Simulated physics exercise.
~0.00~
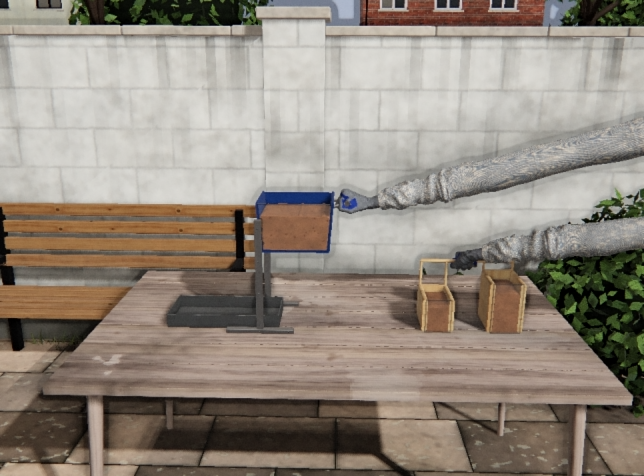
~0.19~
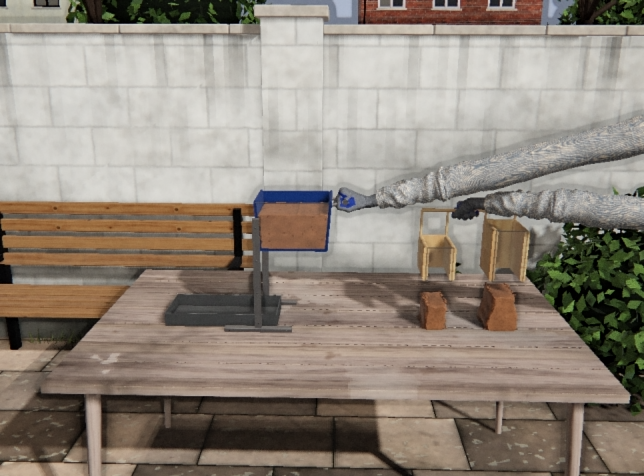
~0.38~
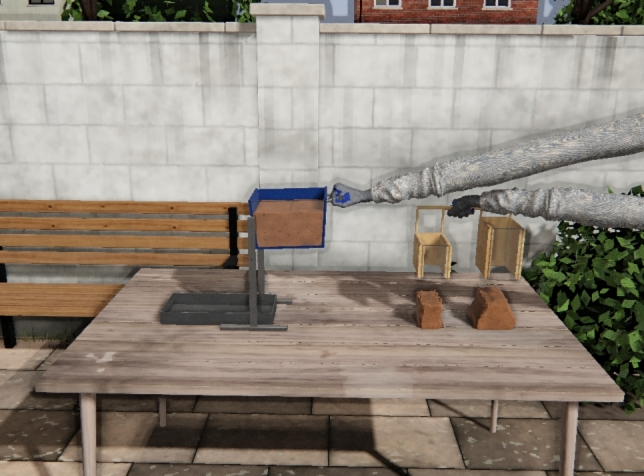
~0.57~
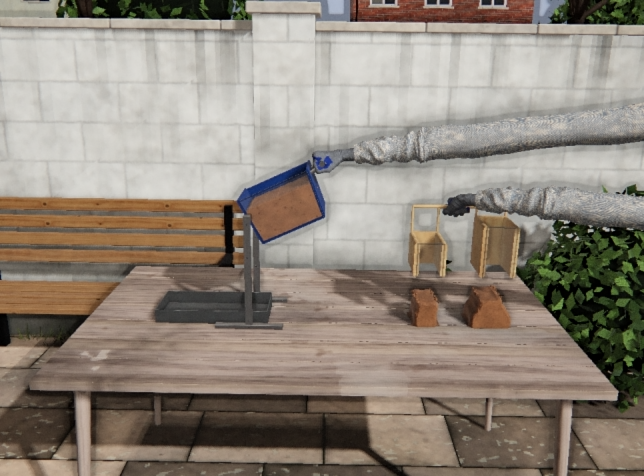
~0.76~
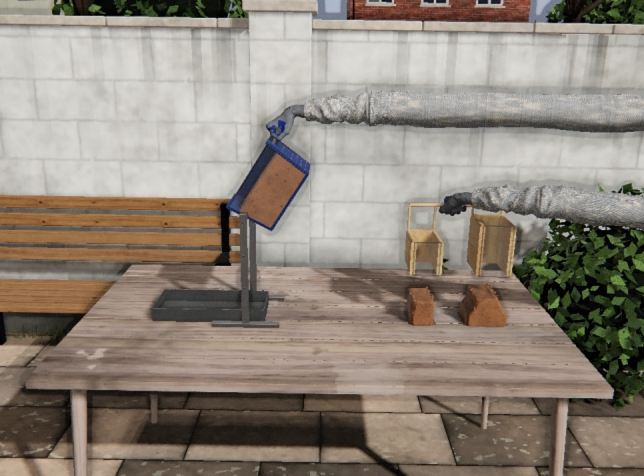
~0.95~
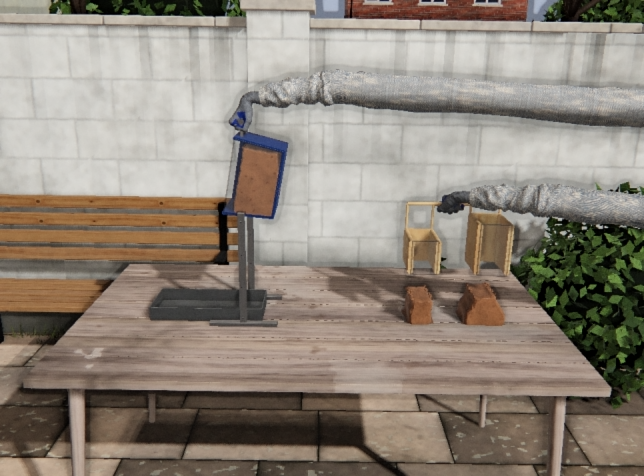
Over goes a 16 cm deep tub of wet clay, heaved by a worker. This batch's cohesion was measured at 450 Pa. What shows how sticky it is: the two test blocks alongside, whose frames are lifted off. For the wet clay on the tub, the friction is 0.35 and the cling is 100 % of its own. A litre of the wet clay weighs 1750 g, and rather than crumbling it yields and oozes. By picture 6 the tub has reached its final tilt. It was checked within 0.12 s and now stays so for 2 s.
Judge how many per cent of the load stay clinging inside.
I would put it at about 57 percent.
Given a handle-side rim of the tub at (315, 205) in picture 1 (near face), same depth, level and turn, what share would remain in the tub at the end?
Some 100 percent would still be in the tub at the end.
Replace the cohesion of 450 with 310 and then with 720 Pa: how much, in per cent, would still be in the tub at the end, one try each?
Expect about 50 in a hundred, then about 100 in a hundred.
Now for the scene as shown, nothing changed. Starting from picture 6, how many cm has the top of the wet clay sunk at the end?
Some 10 cm.
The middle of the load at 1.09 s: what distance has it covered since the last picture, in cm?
I'd estimate roughly 4 centimetres.
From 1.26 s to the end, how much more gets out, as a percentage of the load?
I'd say close to 18 in a hundred.
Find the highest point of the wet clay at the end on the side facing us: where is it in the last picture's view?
Peak location: Approx. (268, 180).
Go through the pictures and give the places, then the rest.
In the first picture, handle-side rim at (331, 204), tilt 0 degrees; highest point of the wet clay at (313, 216); test blocks 9.9 cm, 15 cm high (left to right).
In the second picture, handle-side rim at (329, 203), tilt 0 degrees; highest point of the wet clay at (311, 215); test blocks 9.8 cm, 14 cm high (left to right).
In the third picture, handle-side rim at (324, 199), tilt 2 degrees; highest point of the wet clay at (318, 212); test blocks 9.8 cm, 12 cm high (left to right).
In the fourth picture, handle-side rim at (306, 171), tilt 25 degrees; highest point of the wet clay at (310, 185); test blocks 9.8 cm, 11 cm high (left to right).
In the fifth picture, handle-side rim at (266, 145), tilt 58 degrees; highest point of the wet clay at (279, 155); test blocks 9.8 cm, 11 cm high (left to right).
In the sixth picture, handle-side rim at (234, 140), tilt 80 degrees; highest point of the wet clay at (246, 149); test blocks 9.8 cm, 11 cm high (left to right).
By 1.09 s, the tub is at 80 degrees and holds 99 %.
By 1.26 s, the tub is at 80 degrees and holds 75 %.
By 1.43 s, the tub is at 80 degrees and holds 63 %.
By 1.60 s, the tub is at 80 degrees and holds 60 %.
By 2.95 s, at the end, the tub is at 80 degrees and holds 57 %.
